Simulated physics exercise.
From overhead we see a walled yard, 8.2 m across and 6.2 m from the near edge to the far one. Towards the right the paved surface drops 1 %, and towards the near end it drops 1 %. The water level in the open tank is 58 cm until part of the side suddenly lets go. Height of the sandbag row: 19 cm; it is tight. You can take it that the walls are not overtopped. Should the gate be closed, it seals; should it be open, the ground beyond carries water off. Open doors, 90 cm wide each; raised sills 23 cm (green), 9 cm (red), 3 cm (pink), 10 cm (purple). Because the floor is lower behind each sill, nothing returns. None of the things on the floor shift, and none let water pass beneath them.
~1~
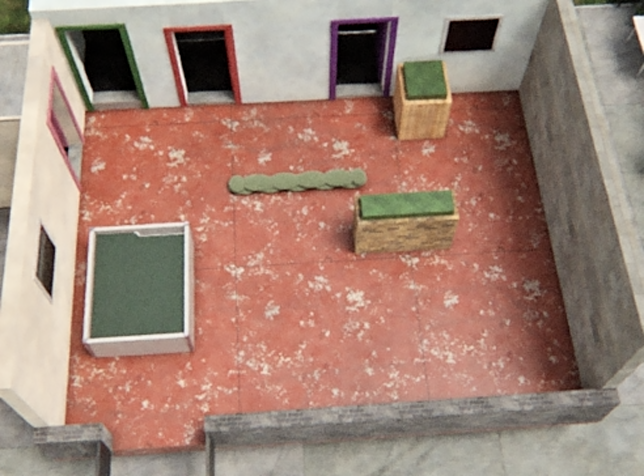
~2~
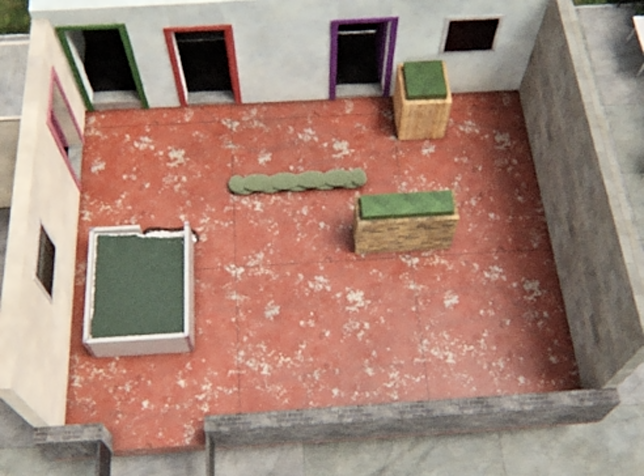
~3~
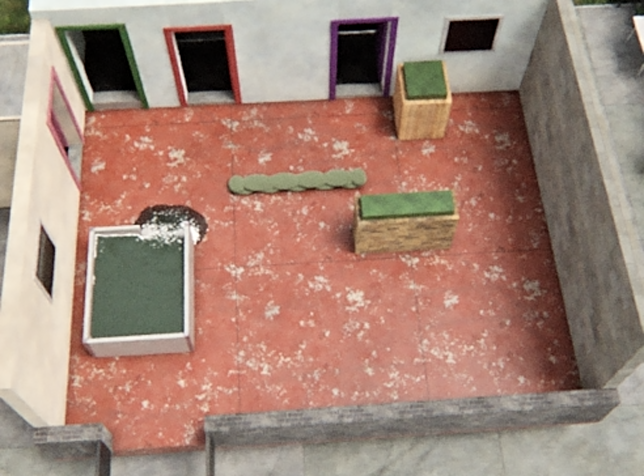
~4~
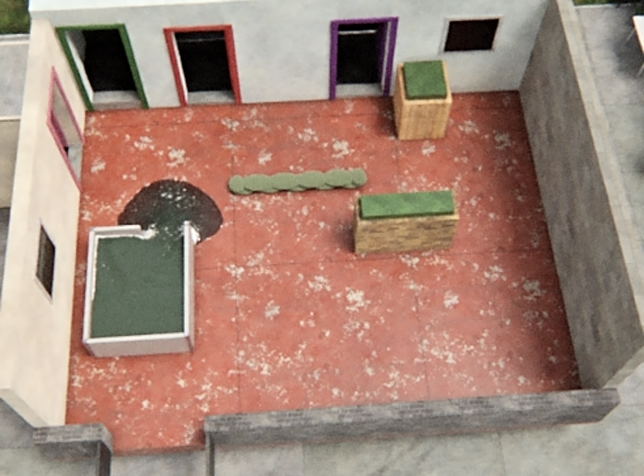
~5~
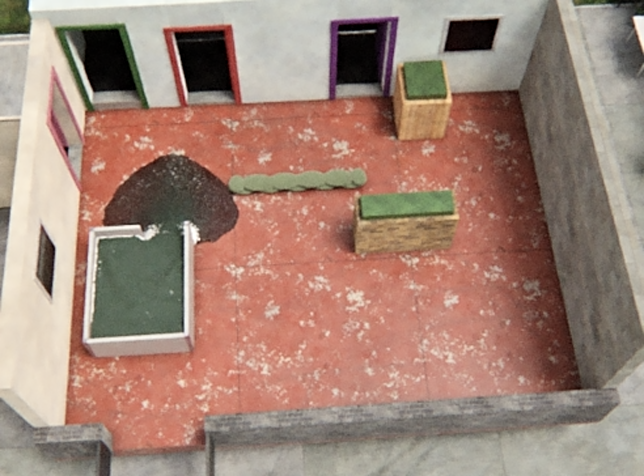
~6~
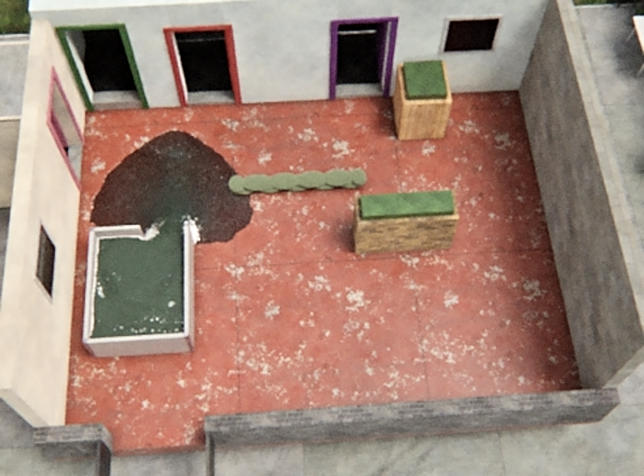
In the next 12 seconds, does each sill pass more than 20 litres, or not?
The green door lets in less than the limit, the red door lets in more than the limit, the pink door lets in more than the limit, the purple door lets in less than the limit.
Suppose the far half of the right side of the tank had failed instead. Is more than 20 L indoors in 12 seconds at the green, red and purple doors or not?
At green the amount is beneath the mark, at red it is beneath the mark, and at purple it is beneath the mark.
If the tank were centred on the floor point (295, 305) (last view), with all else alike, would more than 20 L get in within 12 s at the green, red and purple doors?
Green: Within limit; red: Within limit; purple: Within limit.
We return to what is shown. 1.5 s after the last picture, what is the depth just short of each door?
Centimetres: Green 21 / red 21 / pink 7 / purple 2.
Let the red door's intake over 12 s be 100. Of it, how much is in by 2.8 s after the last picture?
Some 80 in a hundred.
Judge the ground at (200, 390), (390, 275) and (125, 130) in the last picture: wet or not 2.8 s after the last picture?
Untouched, untouched, soaked.
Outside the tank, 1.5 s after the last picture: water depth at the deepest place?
About 26 cm at most.
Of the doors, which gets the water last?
Result: Purple door.
Then, 0.7 s after the last picture water covers 20 % of the floor and is deepest (28 cm) near (172, 235); green door 10 cm at the sill, 0 L in, red door 16 cm at the sill, 4 L in, pink door 5 cm at the sill, 0 L in, purple door not reached.
Then, 1.5 s after the last picture water covers 25 % of the floor and is deepest (26 cm) near (95, 111); green door 21 cm at the sill, 0 L in, red door 21 cm at the sill, 39 L in, pink door 7 cm at the sill, 2 L in, purple door 2 cm at the sill, 0 L in.
Then, 2.8 s after the last picture water covers 30 % of the floor and is deepest (16 cm) near (172, 235); green door 11 cm at the sill, 0 L in, red door 15 cm at the sill, 86 L in, pink door 9 cm at the sill, 22 L in, purple door 4 cm at the sill, 0 L in.
Then, 6.3 s after the last picture water covers 50 % of the floor and is deepest (11 cm) near (361, 155); green door 8 cm at the sill, 0 L in, red door 7 cm at the sill, 104 L in, pink door 6 cm at the sill, 62 L in, purple door 7 cm at the sill, 0 L in.
Then, 11.3 s after the last picture water covers 65 % of the floor and is deepest (9 cm) near (578, 393); green door 2 cm at the sill, 0 L in, red door 4 cm at the sill, 104 L in, pink door 2 cm at the sill, 68 L in, purple door 7 cm at the sill, 0 L in.
